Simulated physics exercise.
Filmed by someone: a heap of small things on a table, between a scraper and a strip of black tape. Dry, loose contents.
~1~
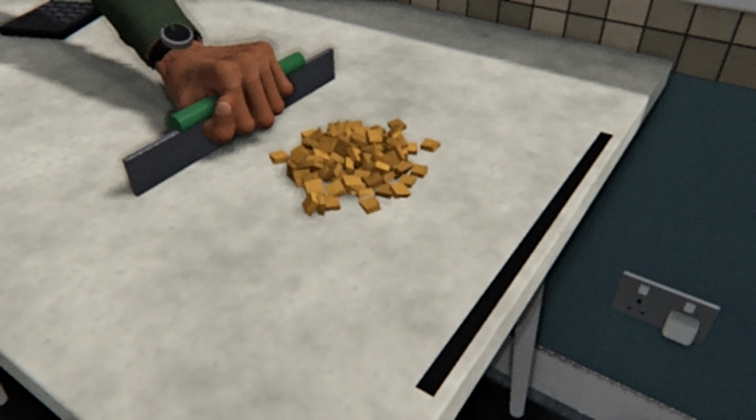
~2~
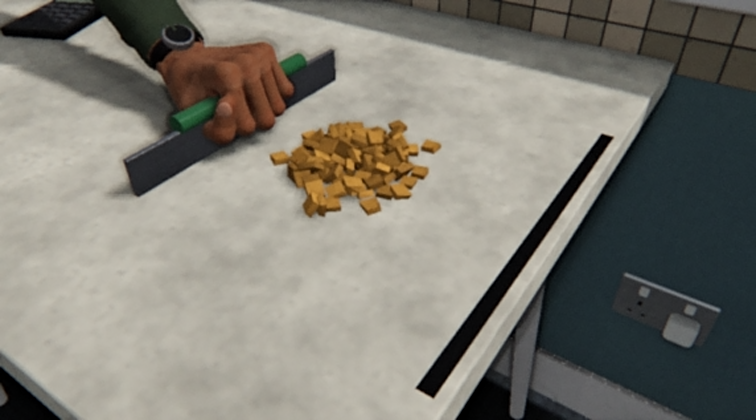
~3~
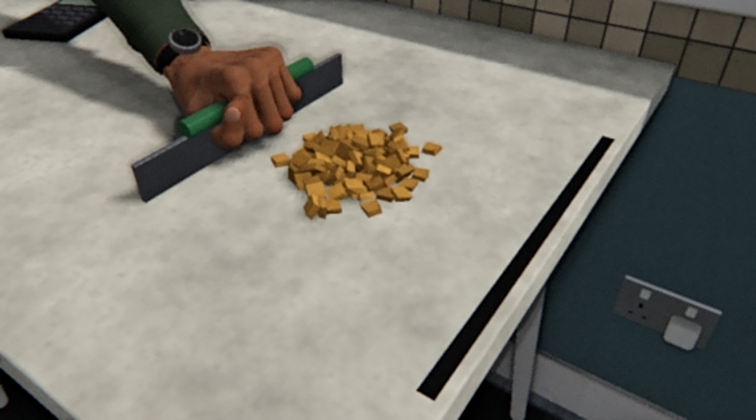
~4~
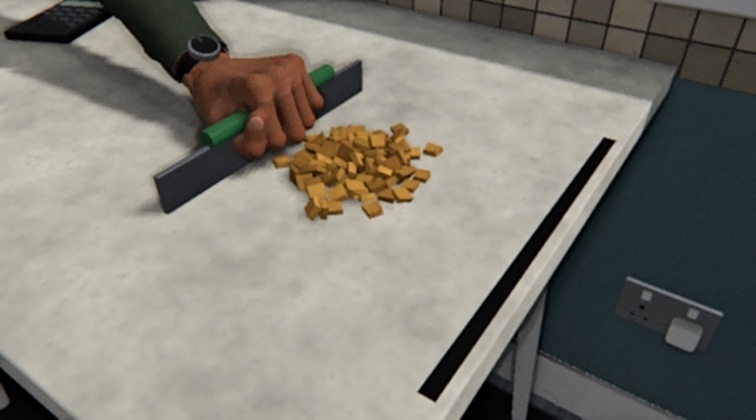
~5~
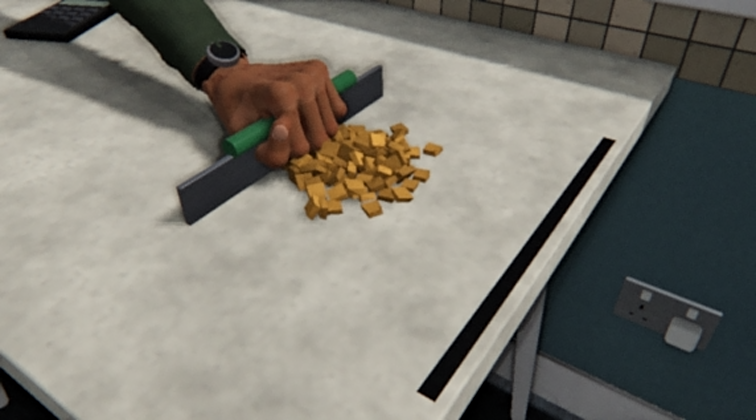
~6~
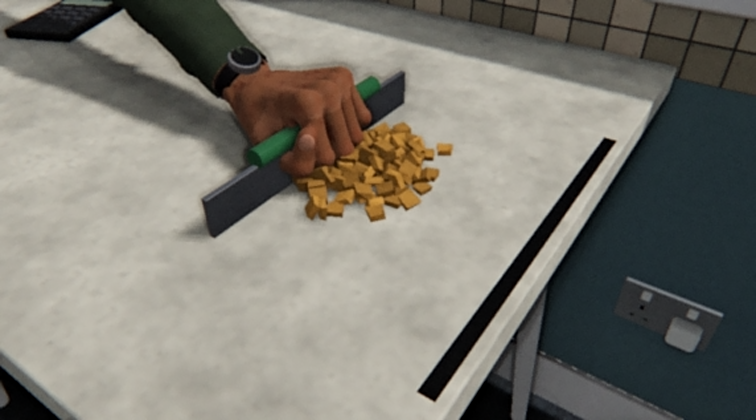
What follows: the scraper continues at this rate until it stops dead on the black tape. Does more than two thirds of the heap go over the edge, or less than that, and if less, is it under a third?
Yes, more than two thirds goes over.
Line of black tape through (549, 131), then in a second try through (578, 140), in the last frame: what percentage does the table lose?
The shares are 30 and 70 percent, in that order.
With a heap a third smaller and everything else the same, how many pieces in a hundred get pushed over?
Estimate: Around 100 %.
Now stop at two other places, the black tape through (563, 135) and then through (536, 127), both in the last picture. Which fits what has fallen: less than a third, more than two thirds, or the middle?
At the first place between a third and two thirds, at the second under a third.
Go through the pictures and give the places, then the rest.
In the first frame, scraper at (148, 166), at rest; black tape at (601, 142), right by the edge; edge at (553, 244); the heap at (360, 157), cereal squares.
In the second frame, scraper at (149, 167), at rest.
In the third frame, scraper at (157, 172); the heap at (362, 160).
In the fourth frame, scraper at (179, 183).
In the fifth frame, scraper at (201, 193); the heap at (363, 161), a stray few pushed along.
In the sixth frame, scraper at (226, 205); black tape at (605, 148); edge at (556, 249); the heap at (368, 161), nearly all pushed along.
Soon after the last picture, scraper still moving, near (429, 162); heap all on the table, its front near (530, 227).
A little later, scraper stopped at the black tape; heap most over the edge.
Later still, scraper stopped at the black tape; heap all over the edge.
At rest, scraper stopped at the black tape; heap all over the edge.
